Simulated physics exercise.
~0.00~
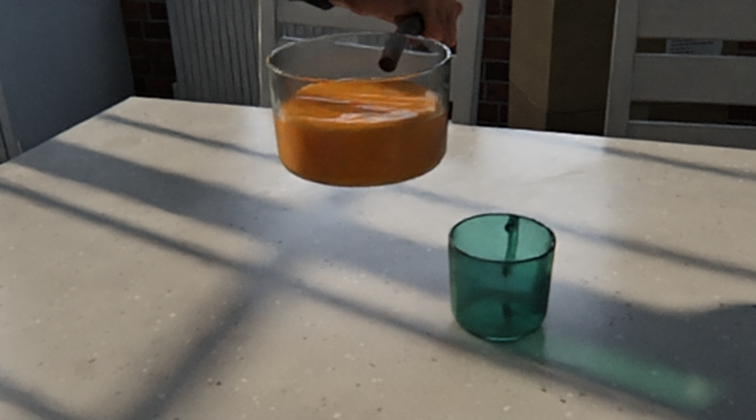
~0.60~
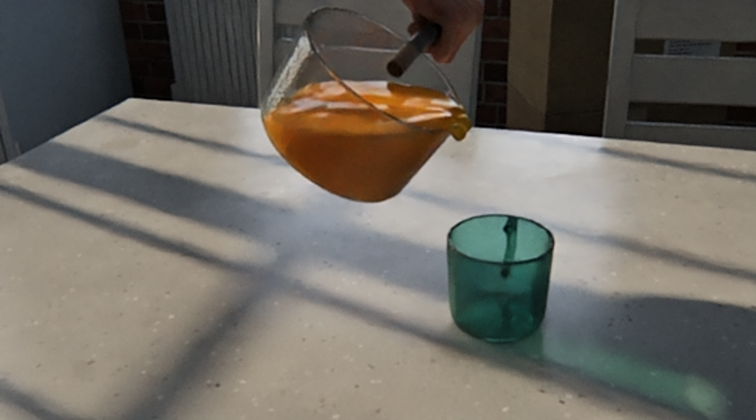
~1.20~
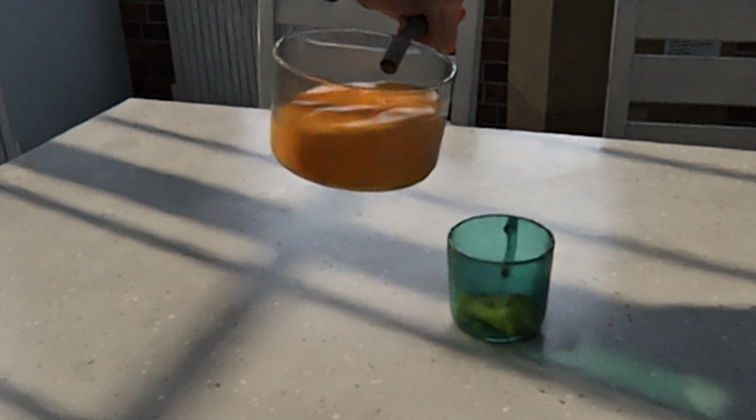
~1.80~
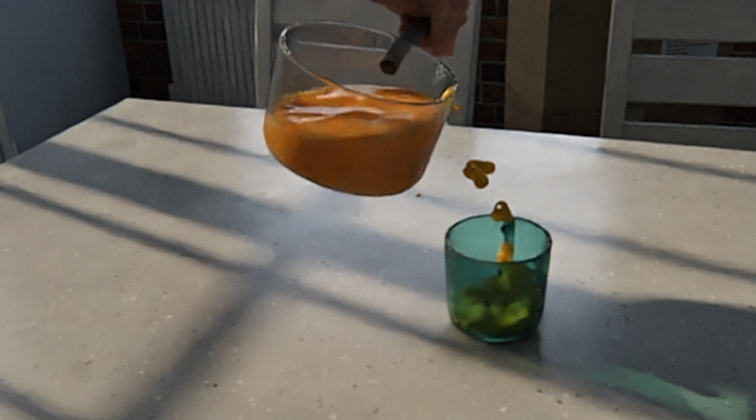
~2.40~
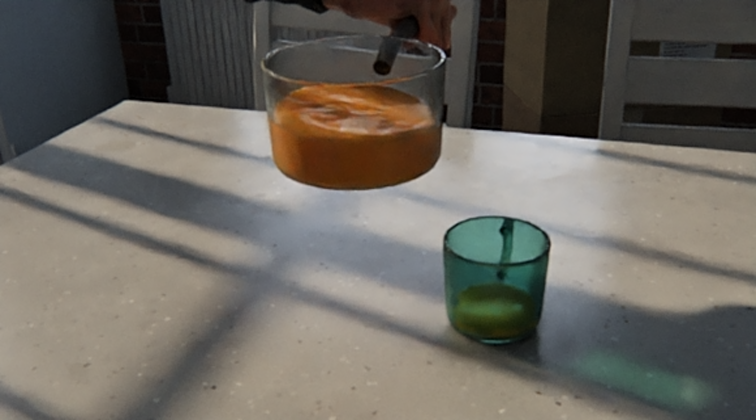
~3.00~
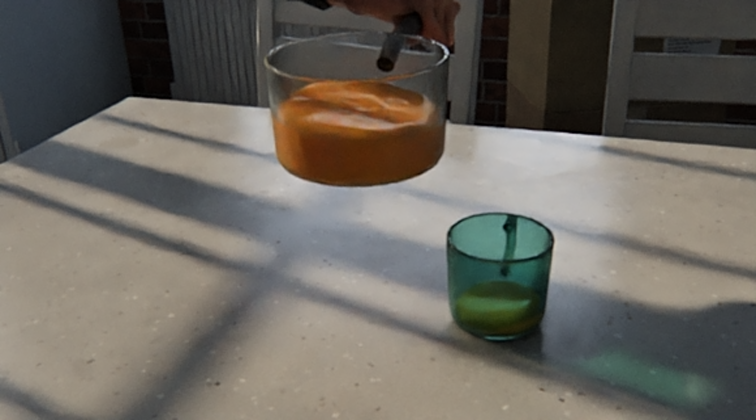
At the start, a hand holds a clear glass pot of orange juice level above a pale speckled table, to the left of an empty green glass cup. The pot tips to the right until juice gathers at its rim, then swings back to level, and a little liquid now sits in the cup. It leans again, and blobs of juice drop through the air into the cup, splashing inside. The hand then levels the pot once more. At the end, the pot is still mostly as full as before, and a shallow layer of juice, looking green through the glass, rests in the cup.
